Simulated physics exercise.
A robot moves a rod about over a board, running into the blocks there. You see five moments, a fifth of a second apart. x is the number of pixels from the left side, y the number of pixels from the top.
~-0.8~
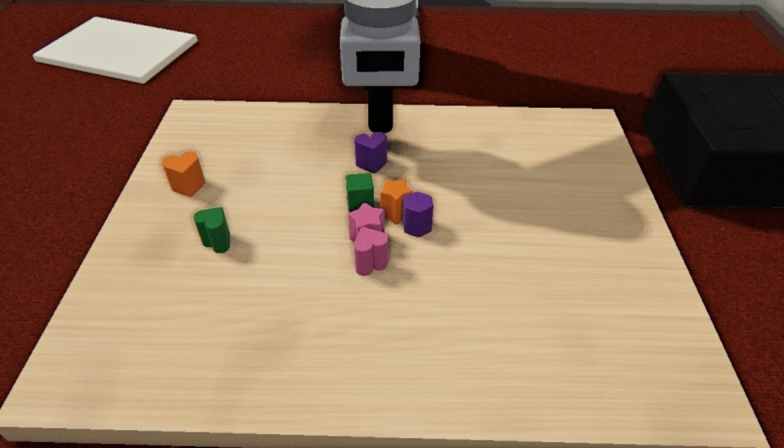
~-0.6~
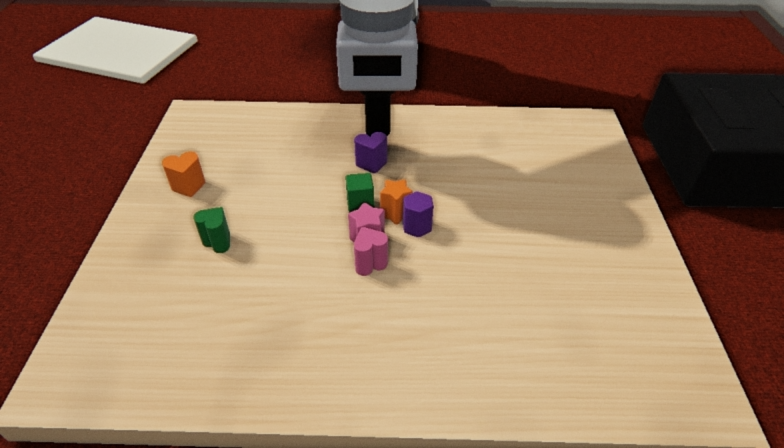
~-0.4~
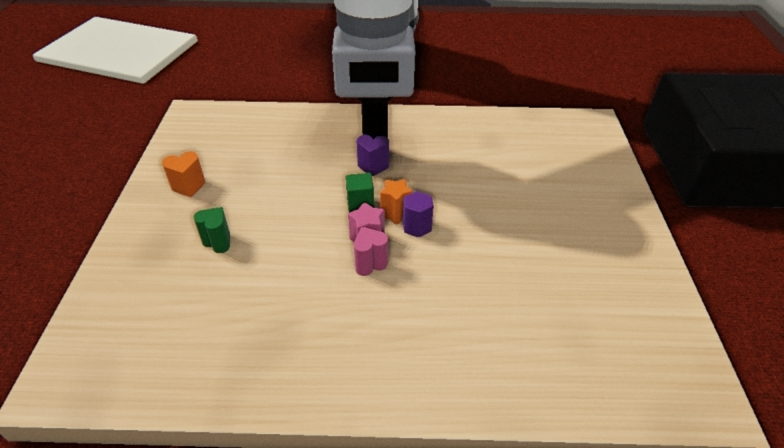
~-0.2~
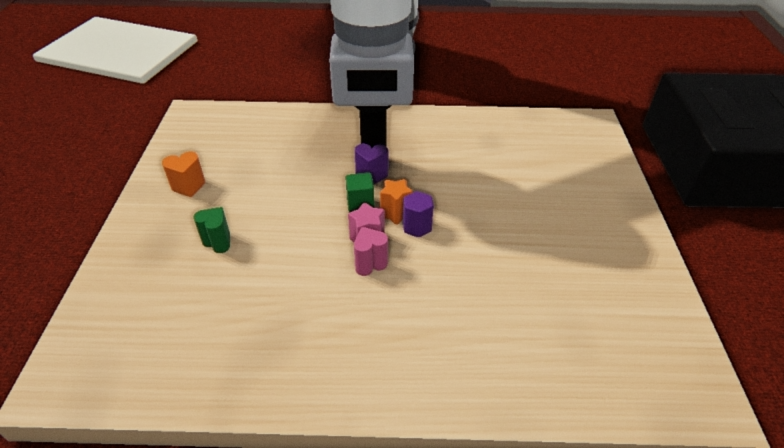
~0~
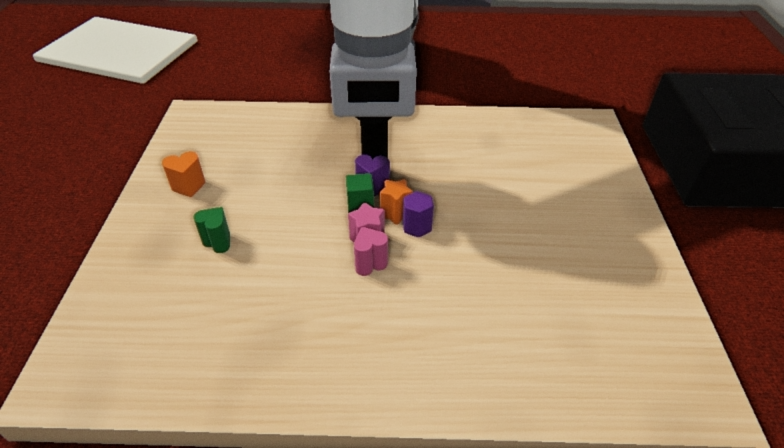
A robot arm lowers its rod toward the viewer, pushing a purple heart block toward other blocks.
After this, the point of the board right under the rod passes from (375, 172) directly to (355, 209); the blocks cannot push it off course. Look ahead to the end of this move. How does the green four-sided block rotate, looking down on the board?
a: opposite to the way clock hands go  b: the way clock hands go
I'll go with b - the way clock hands go.
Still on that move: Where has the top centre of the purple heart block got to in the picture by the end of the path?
My prediction: (361, 200).
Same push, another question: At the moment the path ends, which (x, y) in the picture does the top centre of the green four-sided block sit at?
It will end up at (339, 214).
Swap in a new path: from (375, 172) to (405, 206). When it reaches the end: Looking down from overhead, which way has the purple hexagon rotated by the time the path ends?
Answer: Anticlockwise.
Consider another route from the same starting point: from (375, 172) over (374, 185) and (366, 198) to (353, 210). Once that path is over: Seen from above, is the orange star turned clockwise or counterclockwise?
It ends up turned anticlockwise.
The first path, step by step. Halfway along, rod at (364, 176); green four-sided block at (356, 196), turned 35° clockwise; pink star at (368, 217); purple heart block at (371, 181), turned 20° anticlockwise; orange star at (397, 190).
At the end, rod at (354, 194); green four-sided block at (339, 214), turned 35° clockwise; pink star at (365, 224), turned 15° anticlockwise; purple heart block at (361, 200), turned 25° anticlockwise; orange star at (393, 198), turned 60° anticlockwise.
